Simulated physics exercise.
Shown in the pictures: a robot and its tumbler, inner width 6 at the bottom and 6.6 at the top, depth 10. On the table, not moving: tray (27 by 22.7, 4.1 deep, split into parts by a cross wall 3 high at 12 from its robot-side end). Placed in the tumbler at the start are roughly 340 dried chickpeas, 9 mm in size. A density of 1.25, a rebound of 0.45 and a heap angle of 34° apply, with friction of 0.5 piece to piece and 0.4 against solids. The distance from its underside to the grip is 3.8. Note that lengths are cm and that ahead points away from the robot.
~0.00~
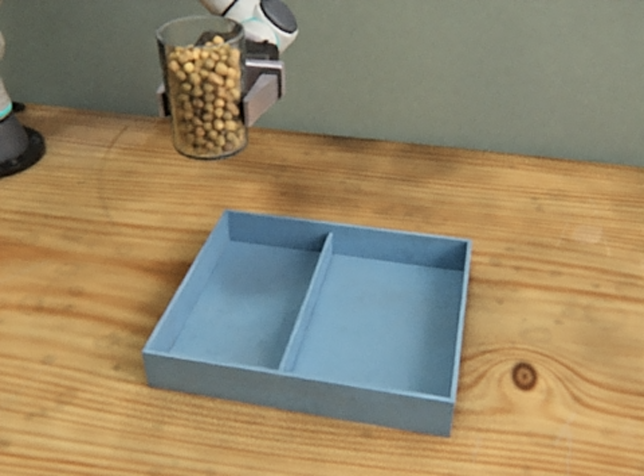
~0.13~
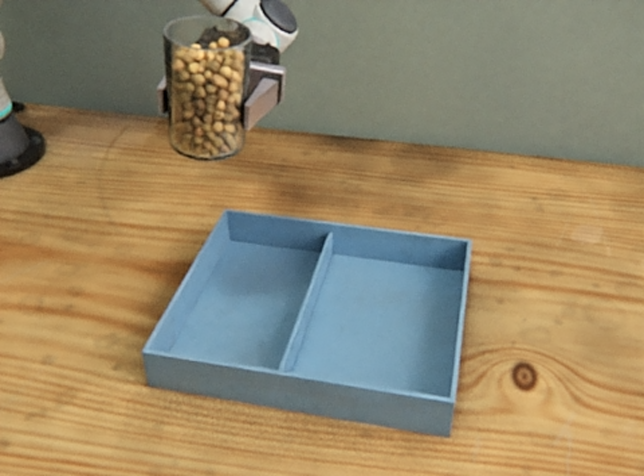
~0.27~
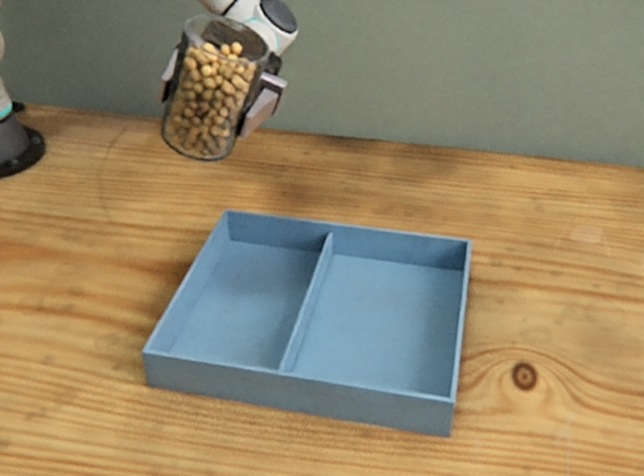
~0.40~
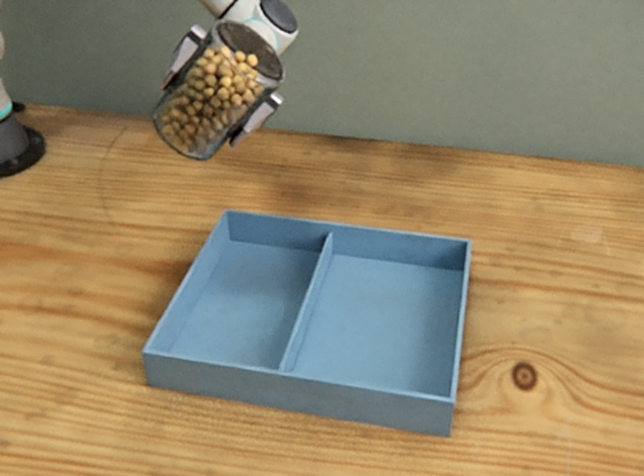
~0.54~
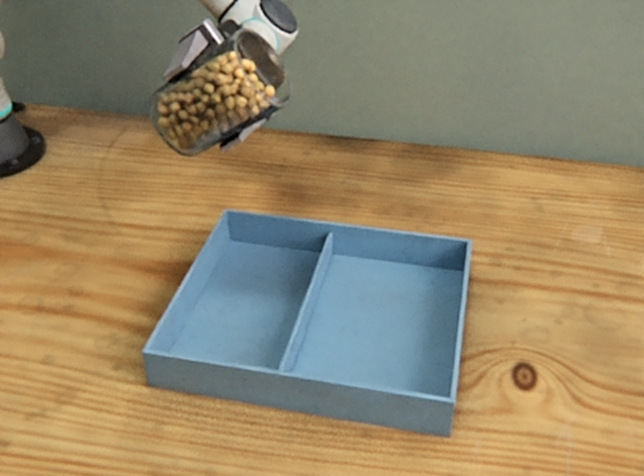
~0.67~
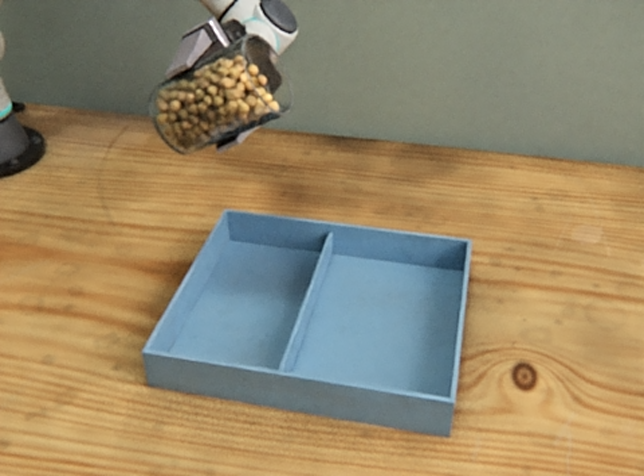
A robot gripper held a clear tumbler of dried chickpeas upright above a wooden table, then steadily tilted it over to the right, while the divided blue tray in front stayed still.
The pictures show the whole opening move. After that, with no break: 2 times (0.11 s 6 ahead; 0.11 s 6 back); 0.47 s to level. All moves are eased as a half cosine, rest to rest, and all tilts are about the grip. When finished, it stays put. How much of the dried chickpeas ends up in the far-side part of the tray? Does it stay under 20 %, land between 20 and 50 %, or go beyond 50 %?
It lands between 20 and 50 %.
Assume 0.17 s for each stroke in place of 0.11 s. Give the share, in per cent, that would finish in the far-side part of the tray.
In that case around 10 per cent.
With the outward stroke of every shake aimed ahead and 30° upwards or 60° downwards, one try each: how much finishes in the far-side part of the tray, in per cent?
Result: Approx. 60 % and 5 %, one try each.
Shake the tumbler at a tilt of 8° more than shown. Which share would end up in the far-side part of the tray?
Then about 40 per cent.
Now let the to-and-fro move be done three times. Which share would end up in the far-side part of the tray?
About 35 per cent, then.
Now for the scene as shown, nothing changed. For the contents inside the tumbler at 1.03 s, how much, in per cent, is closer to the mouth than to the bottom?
Mouth half: Close to 55 per cent.
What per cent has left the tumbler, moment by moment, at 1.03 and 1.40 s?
At the first moment 25 per cent, at the second 45 per cent.
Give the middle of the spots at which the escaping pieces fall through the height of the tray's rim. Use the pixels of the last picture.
I'd say somewhere around (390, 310).
After 1.03 s, tilted 60° forward, highest piece 27 above the table; 244 in the tumbler, 42 in the far-side part, 8 on the table or floor, 6 in the robot-side part, 35 in flight or on a rim.
After 1.40 s, tilted 20° forward, highest piece 28 above the table; 188 in the tumbler, 105 in the far-side part, 27 on the table or floor, 15 in the robot-side part.
After 1.78 s, level, highest piece 28 above the table; 188 in the tumbler, 105 in the far-side part, 27 on the table or floor, 15 in the robot-side part.
After 2.83 s, level, highest piece 28 above the table; 188 in the tumbler, 105 in the far-side part, 27 on the table or floor, 15 in the robot-side part.
At rest, 188 in the tumbler, 105 in the far-side part, 27 on the table or floor, 15 in the robot-side part. That is 31 % in the far-side part of the tray.
